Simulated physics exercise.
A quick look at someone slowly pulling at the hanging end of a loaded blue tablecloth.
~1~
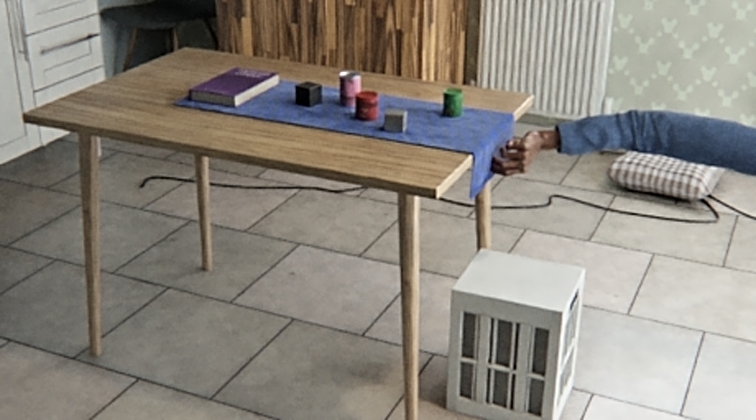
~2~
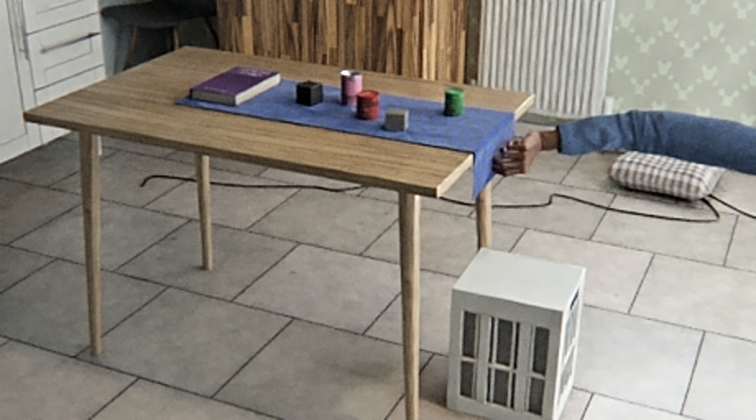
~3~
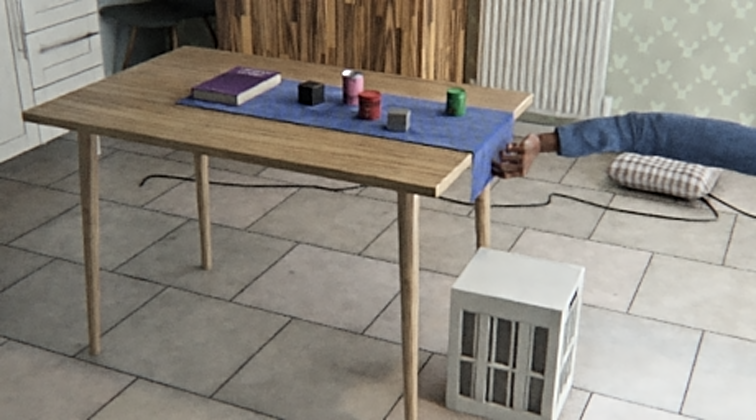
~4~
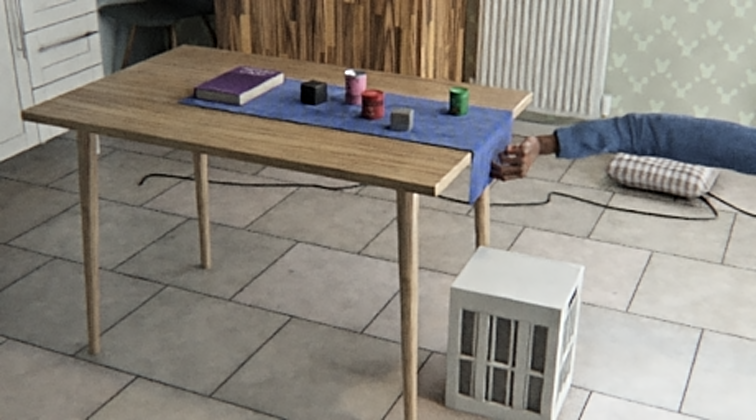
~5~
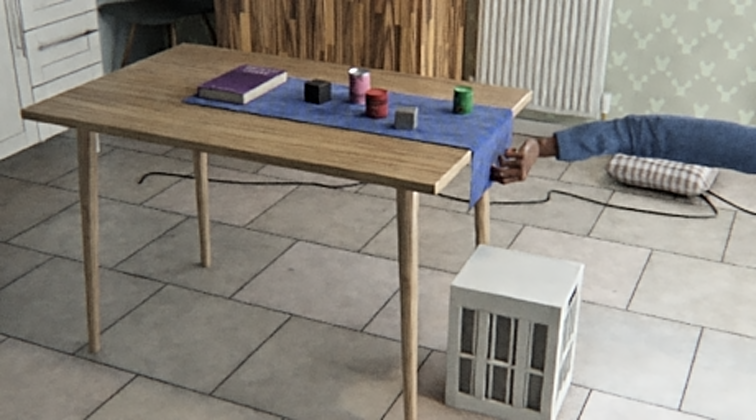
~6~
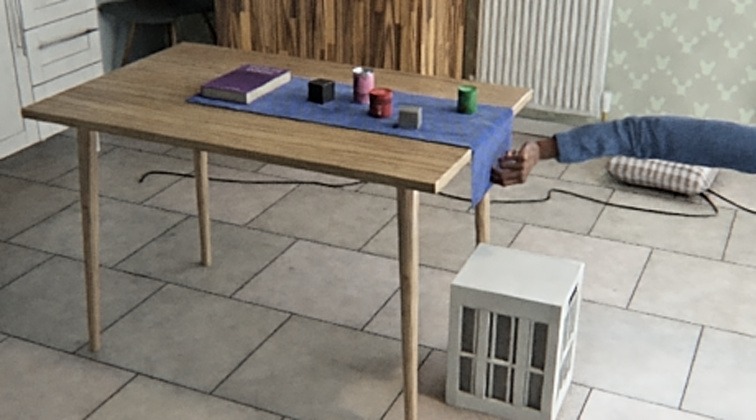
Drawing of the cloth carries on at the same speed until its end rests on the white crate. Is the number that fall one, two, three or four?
The total lost is two.
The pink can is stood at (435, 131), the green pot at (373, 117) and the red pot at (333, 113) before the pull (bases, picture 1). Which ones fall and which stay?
Outcome: Pink can is gone, green pot is still in place, red pot is still in place.
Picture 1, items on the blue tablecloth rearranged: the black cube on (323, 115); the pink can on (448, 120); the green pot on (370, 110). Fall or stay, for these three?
So the black cube stays aboard, the pink can leaves the top, and the green pot stays aboard.
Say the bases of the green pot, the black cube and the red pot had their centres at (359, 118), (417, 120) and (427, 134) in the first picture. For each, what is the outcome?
Here's how it goes: The green pot makes it through, the black cube ends up down, and the red pot ends up down.
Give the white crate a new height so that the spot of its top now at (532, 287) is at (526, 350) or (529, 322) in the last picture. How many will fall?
Result: 4; 3.
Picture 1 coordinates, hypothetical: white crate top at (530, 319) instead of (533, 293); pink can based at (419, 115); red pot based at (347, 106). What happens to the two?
Result: Pink can gone, red pot still there.
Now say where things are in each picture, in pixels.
Hem (471, 200); green pot (453, 91); grey cube (396, 112); red pot (367, 94); pink can (350, 75); black cube (309, 85); top of the crate (532, 293), in the first picture.
Hem (473, 200); green pot (454, 91), in the second picture.
Hem (471, 203); grey cube (399, 111), in the third picture.
Hem (470, 205); red pot (373, 93); top of the crate (531, 291), in the fourth picture.
Hem (470, 208); pink can (359, 72), in the fifth picture.
Hem (473, 211); green pot (468, 88); grey cube (410, 109); red pot (381, 91); pink can (363, 71); black cube (321, 81), in the sixth picture.
Soon after, hem near (490, 241); green pot gone.
Then, hem on the crate; green pot and grey cube gone.
At rest, hem on the crate; green pot and grey cube gone. It carries off two.
